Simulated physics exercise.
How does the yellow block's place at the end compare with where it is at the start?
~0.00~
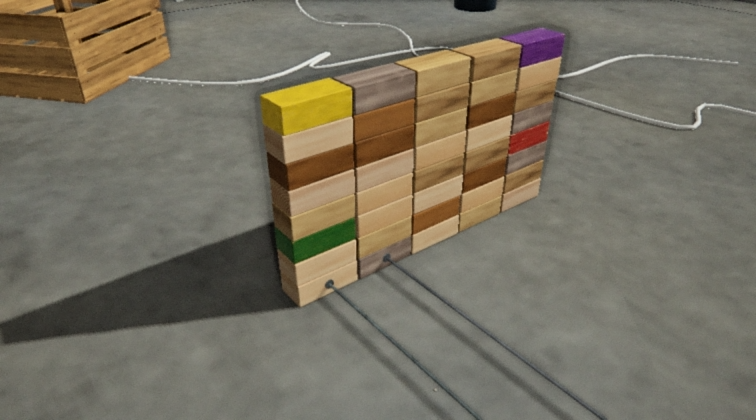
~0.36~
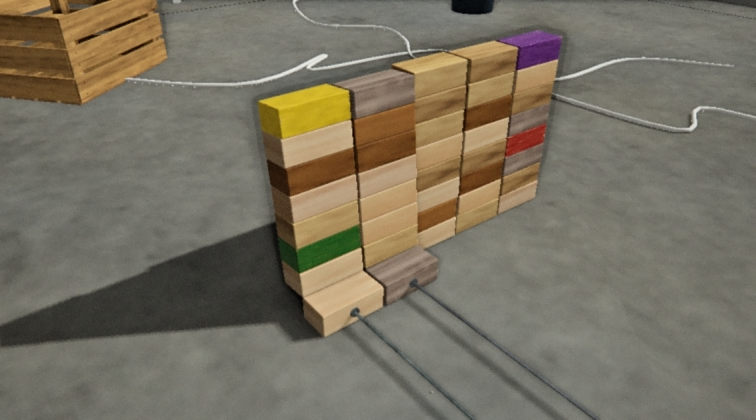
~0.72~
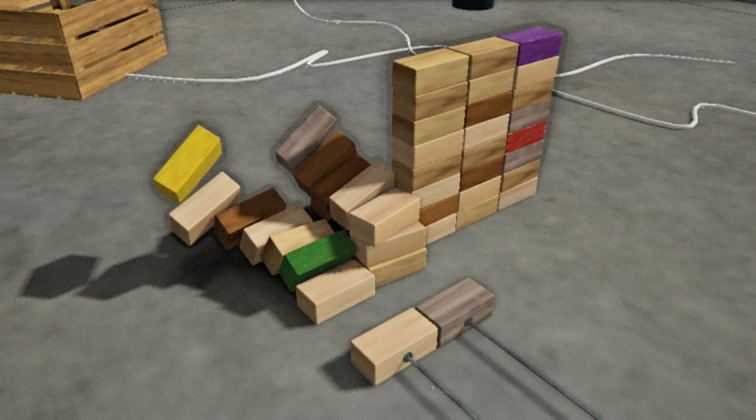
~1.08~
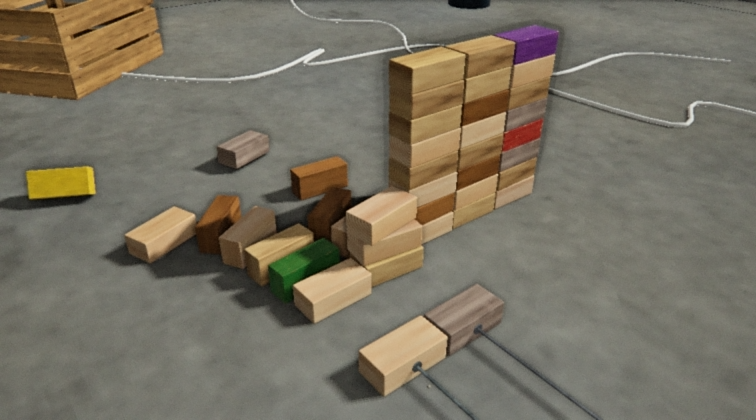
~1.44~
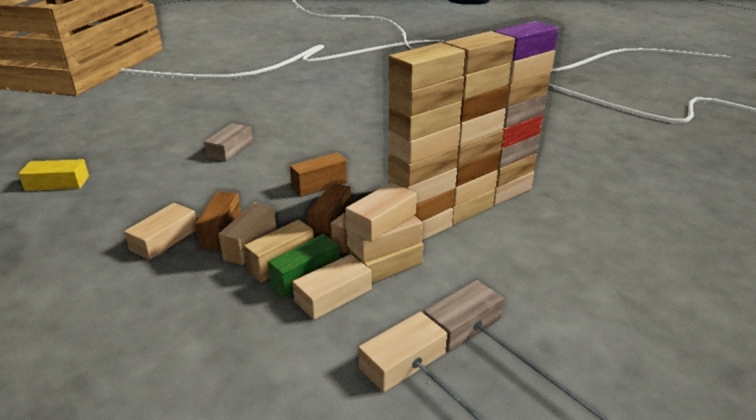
At the start it sits on top of the wall's left end, and at the end it lies on the floor at the far left, well away from the wall and below the crate.
A thin wall of wooden blocks in five straight columns stands on a grey floor, seen from above at an angle, with a crate at upper left and pale cords behind. Yellow and purple blocks cap its ends, with green low on the left and red on the right. Two thin dark rods draw the two bottom left blocks out toward the lower right. The two columns above them sink, then topple and break apart. The yellow block lands far left, the green one lies in the heap, and the three right columns stay standing.
